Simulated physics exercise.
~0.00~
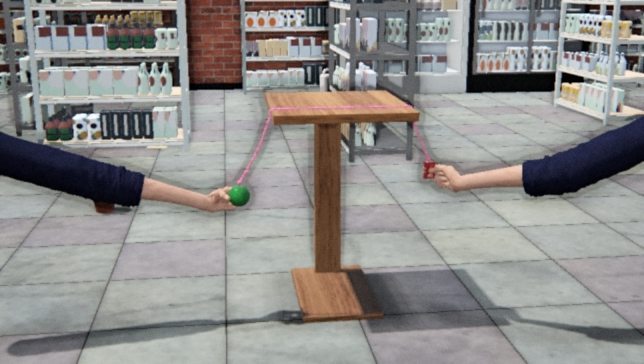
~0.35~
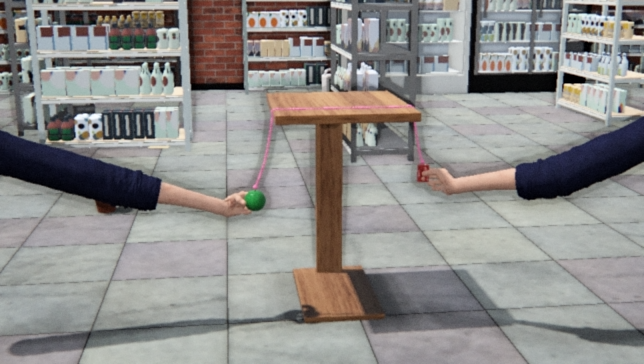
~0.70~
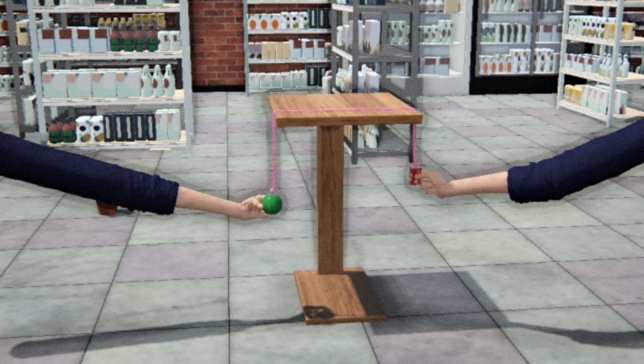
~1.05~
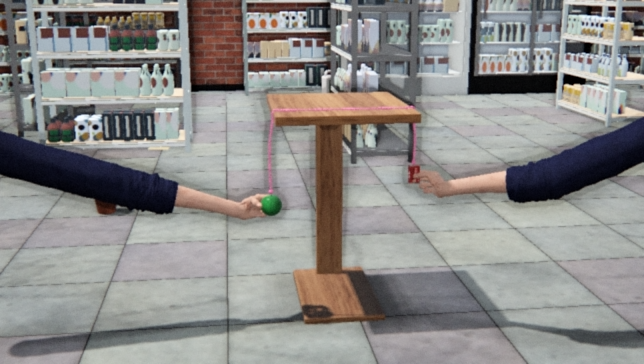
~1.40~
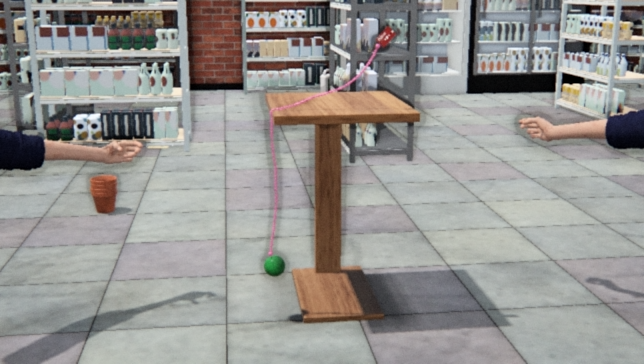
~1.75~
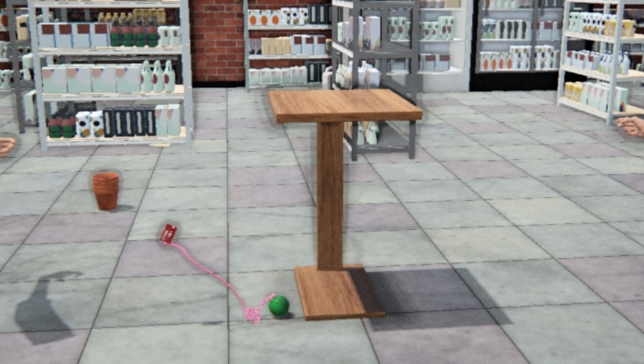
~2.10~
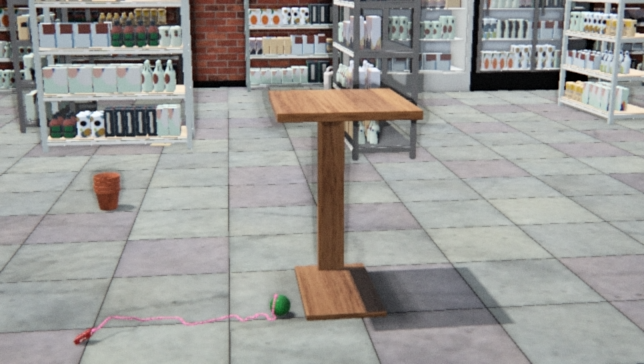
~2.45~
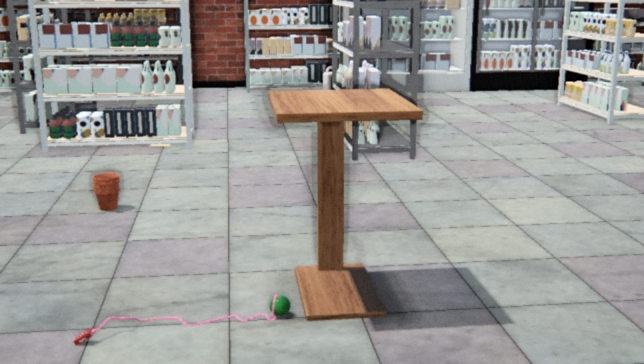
Two dark-sleeved arms reach in from left and right, holding a green apple and a small red matchbox on a pink string draped over a small wooden table. The view faces a shop floor of grey tiles, with stocked shelves and a brick wall behind and a terracotta pot at left. The hands ease inward, then let go and draw back. The apple drops on the left, pulling the matchbox up over the tabletop. The matchbox follows it down leftward, and both end on the floor, the apple by the table's base and the string trailing left to the matchbox.
